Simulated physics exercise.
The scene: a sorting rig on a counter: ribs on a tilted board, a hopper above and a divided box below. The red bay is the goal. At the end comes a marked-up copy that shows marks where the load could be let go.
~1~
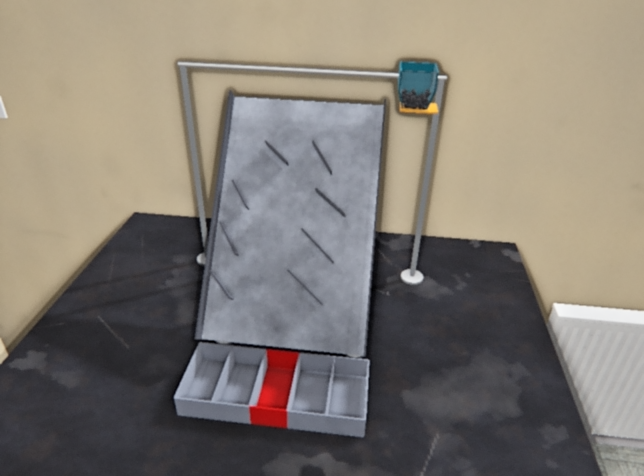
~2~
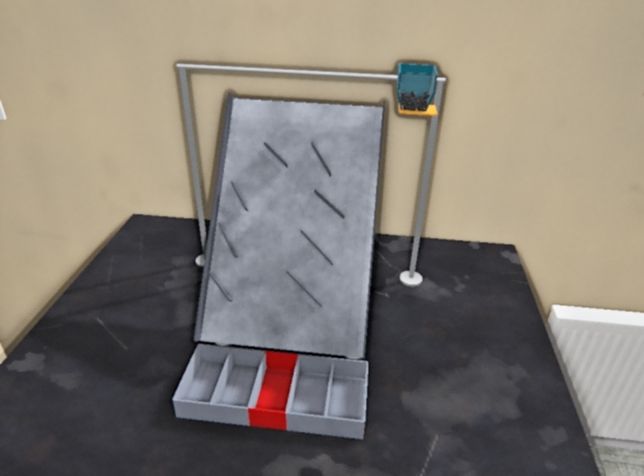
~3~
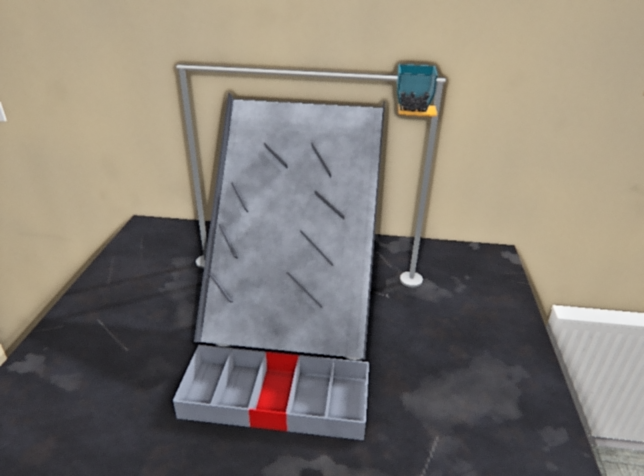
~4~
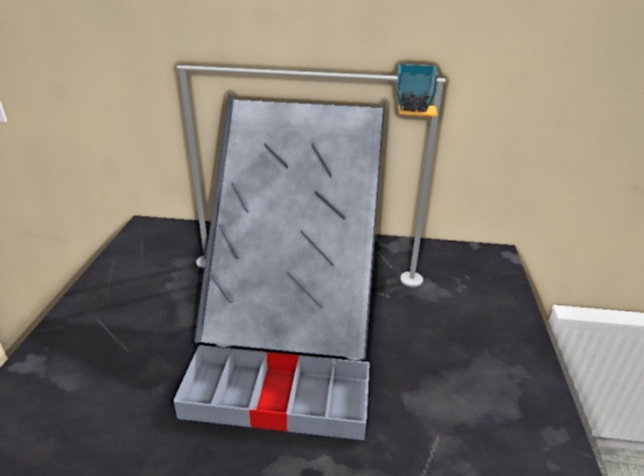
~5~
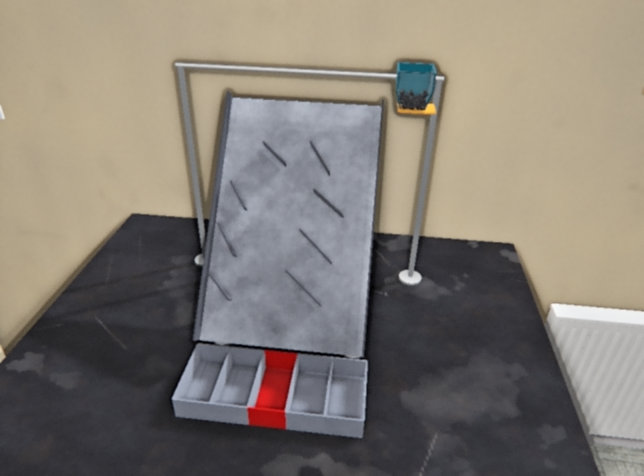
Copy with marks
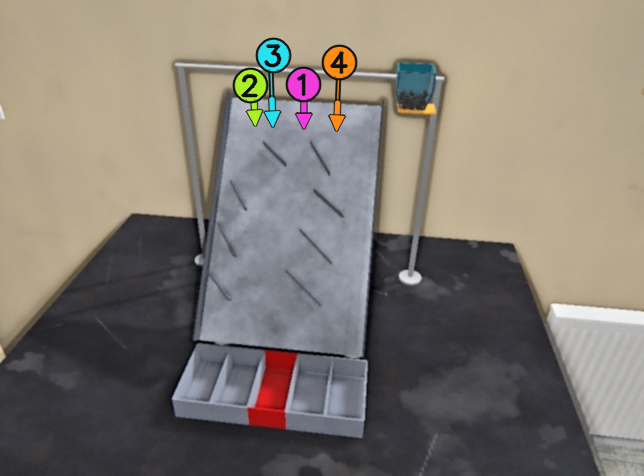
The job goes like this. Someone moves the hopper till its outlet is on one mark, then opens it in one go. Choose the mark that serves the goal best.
Use mark 2.
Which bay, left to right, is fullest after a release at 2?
It is the third one.
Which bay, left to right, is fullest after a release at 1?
The fifth from the left.
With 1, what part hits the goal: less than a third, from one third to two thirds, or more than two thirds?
Mark 1 gives less than a third.
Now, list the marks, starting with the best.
Best to worst: 2, 3, 1, 4.
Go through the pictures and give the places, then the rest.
The first picture shows hopper (415, 101), black beans, door shut.
The second picture shows ribs (264, 142) to (286, 163), (312, 142) to (330, 173), (231, 181) to (245, 208).
The third picture shows ribs (315, 191) to (344, 216), (219, 224) to (234, 256), (301, 231) to (332, 264).
The fourth picture shows ribs (209, 273) to (230, 302), (287, 272) to (322, 307).
The fifth picture shows red bay (267, 417), number 3 of 5 from the left.
On the marked copy, mark 1 meets the board at (303, 123); mark 2 meets the board at (255, 120); mark 3 meets the board at (272, 121); mark 4 meets the board at (336, 125).
With 1, roughly a quarter in the red bay, the larger part in other bays.
With 2, roughly two thirds in the red bay, roughly a quarter in other bays, just a few held on the board, about a tenth outside the box.
With 3, roughly a quarter in the red bay, roughly two thirds in other bays, just a few outside the box.
With 4, not one piece in the red bay, almost all in other bays.
